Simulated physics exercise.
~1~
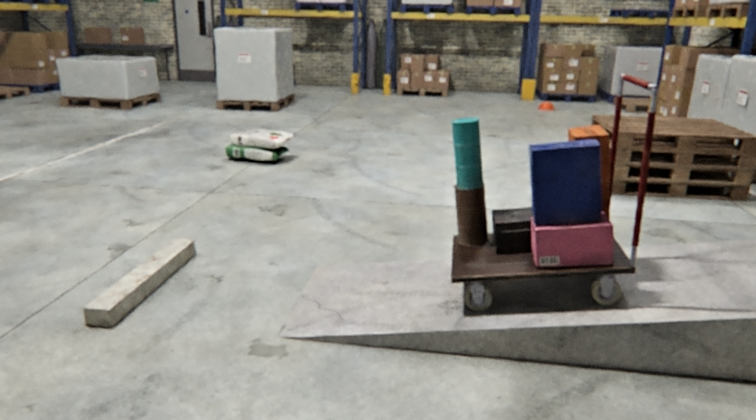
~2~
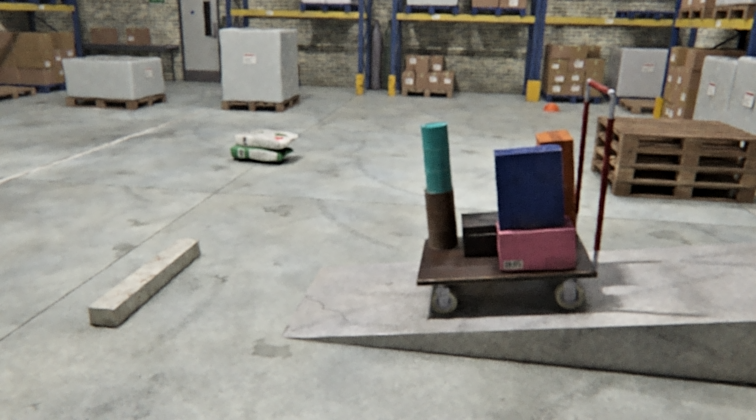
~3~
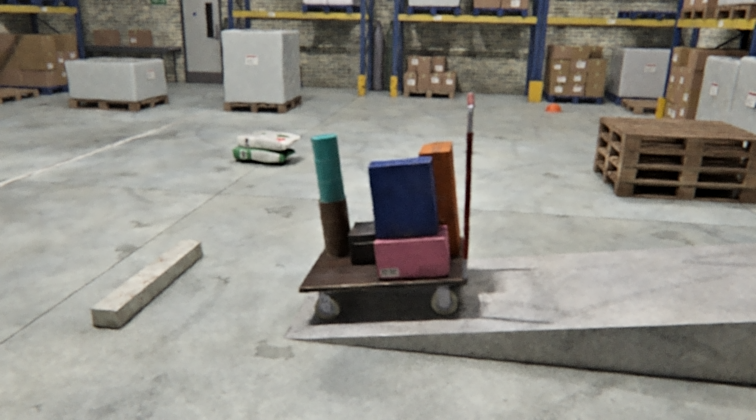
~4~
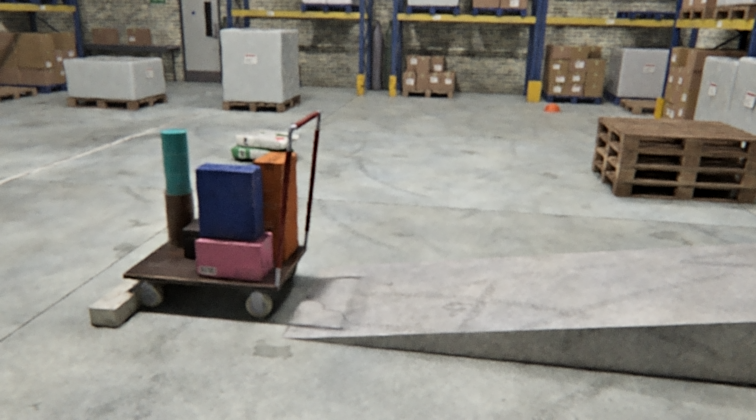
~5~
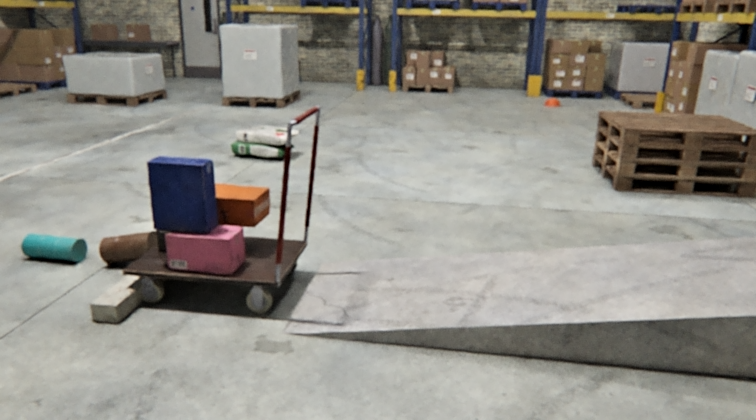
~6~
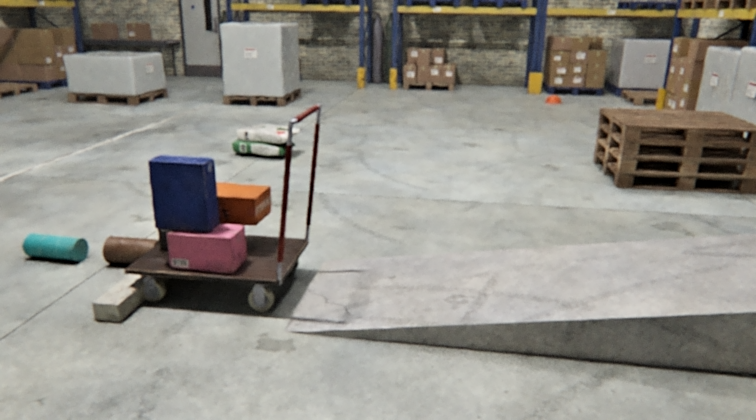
To begin with, a flat trolley with a red handle stands on a low concrete ramp in a warehouse, carrying a turquoise canister on a brown one, a blue box on a pink parcel, an orange box and a black toolbox. With nobody holding it, the trolley rolls left down the slope and onto the flat floor. It reaches a pale kerb and stops there. The two canisters topple off the left edge, while the orange box tips over on board. Finally, both canisters lie on the floor, and the blue box still stands upright on the pink parcel.
